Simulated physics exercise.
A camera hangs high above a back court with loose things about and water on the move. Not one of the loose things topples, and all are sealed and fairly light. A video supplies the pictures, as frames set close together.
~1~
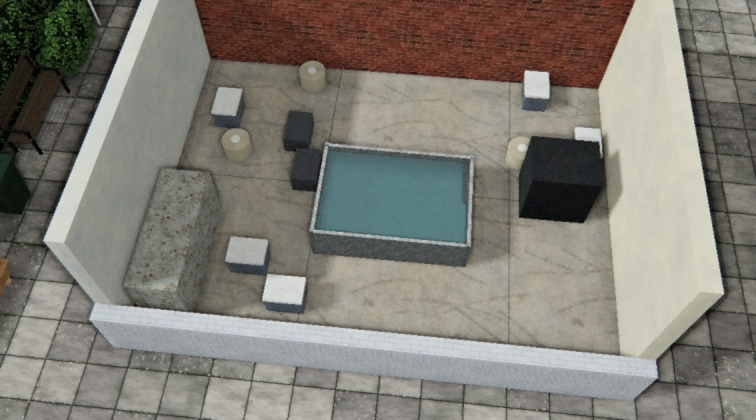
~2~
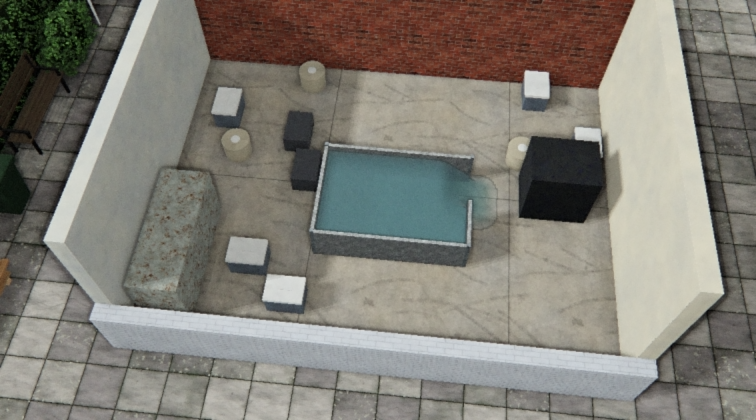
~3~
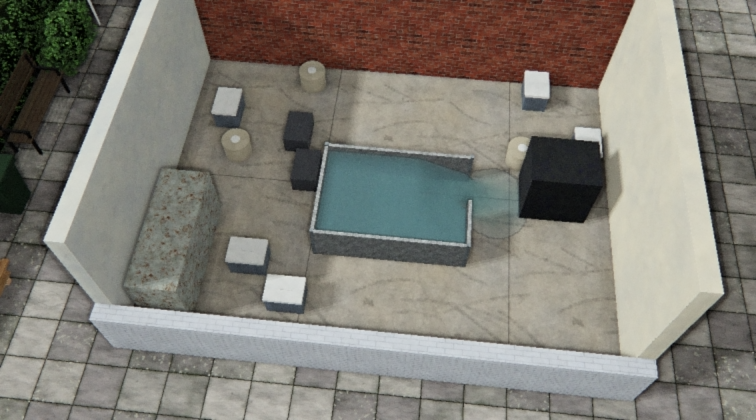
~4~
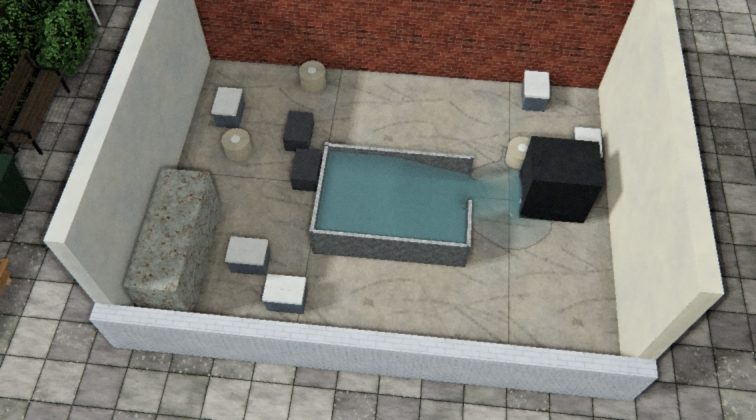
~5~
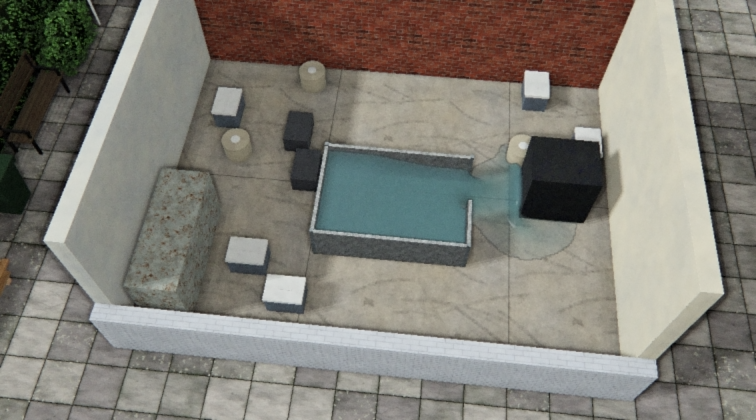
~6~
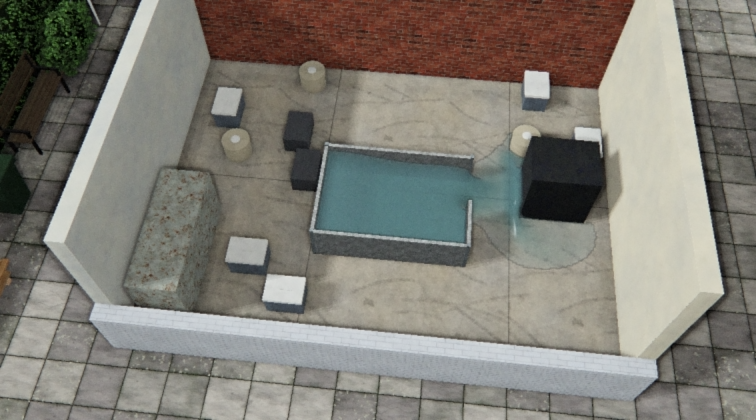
Walled back court with water pouring from the right side of a raised pool, striking a black block and spreading across paving.
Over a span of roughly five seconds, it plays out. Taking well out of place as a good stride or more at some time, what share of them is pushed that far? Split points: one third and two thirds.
Band: Below one third.
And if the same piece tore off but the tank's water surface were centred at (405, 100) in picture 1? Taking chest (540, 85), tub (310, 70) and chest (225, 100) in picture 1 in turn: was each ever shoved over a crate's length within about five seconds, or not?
The three, one by one: Past that mark, short of that and short of that.
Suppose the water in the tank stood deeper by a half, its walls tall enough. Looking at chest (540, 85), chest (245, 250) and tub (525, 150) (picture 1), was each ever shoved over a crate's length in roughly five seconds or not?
Note, listed order: Covered it / didn't cover it / covered it.
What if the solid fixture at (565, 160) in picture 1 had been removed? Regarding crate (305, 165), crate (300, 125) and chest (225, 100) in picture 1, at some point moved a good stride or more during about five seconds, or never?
No. 1 remained in place, no. 2 remained in place, no. 3 remained in place.
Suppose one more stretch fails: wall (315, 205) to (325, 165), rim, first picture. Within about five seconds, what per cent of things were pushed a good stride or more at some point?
Close to 50 in a hundred.
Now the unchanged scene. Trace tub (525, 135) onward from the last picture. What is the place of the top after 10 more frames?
It should be near (593, 97).
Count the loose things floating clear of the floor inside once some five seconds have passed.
I make it 2 of them.
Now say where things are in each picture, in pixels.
The first frame shows a tub at (523, 148) rests on the ground; a crate at (298, 126), on the bottom; 0 of 10 have shifted.
The second frame shows a tub at (523, 148) rests on the ground; a crate at (298, 126), on the bottom; 0 of 10 have shifted.
The third frame shows a tub at (523, 148) rests on the ground; a crate at (298, 126), on the bottom; 0 of 10 have shifted.
The fourth frame shows a tub at (523, 148) rests on the ground; a crate at (298, 126) rests on the ground; 0 of 10 have shifted.
The fifth frame shows a tub at (523, 146) rests on the ground, close to its start; a crate at (298, 126) rests on the ground; 0 of 10 have shifted.
The sixth frame shows a tub at (527, 136), on the bottom, close to its start; a crate at (298, 126), on the bottom; 1 of 10 have shifted.
A moment on, 1 of 10 are well off their spots; 0 afloat.
Next, 1 of 10 are well off their spots; 1 afloat.
Later, 2 of 10 are well off their spots; 2 afloat.
In the end, 3 of 10 are well off their spots, and 3 have been at some point; 2 afloat.
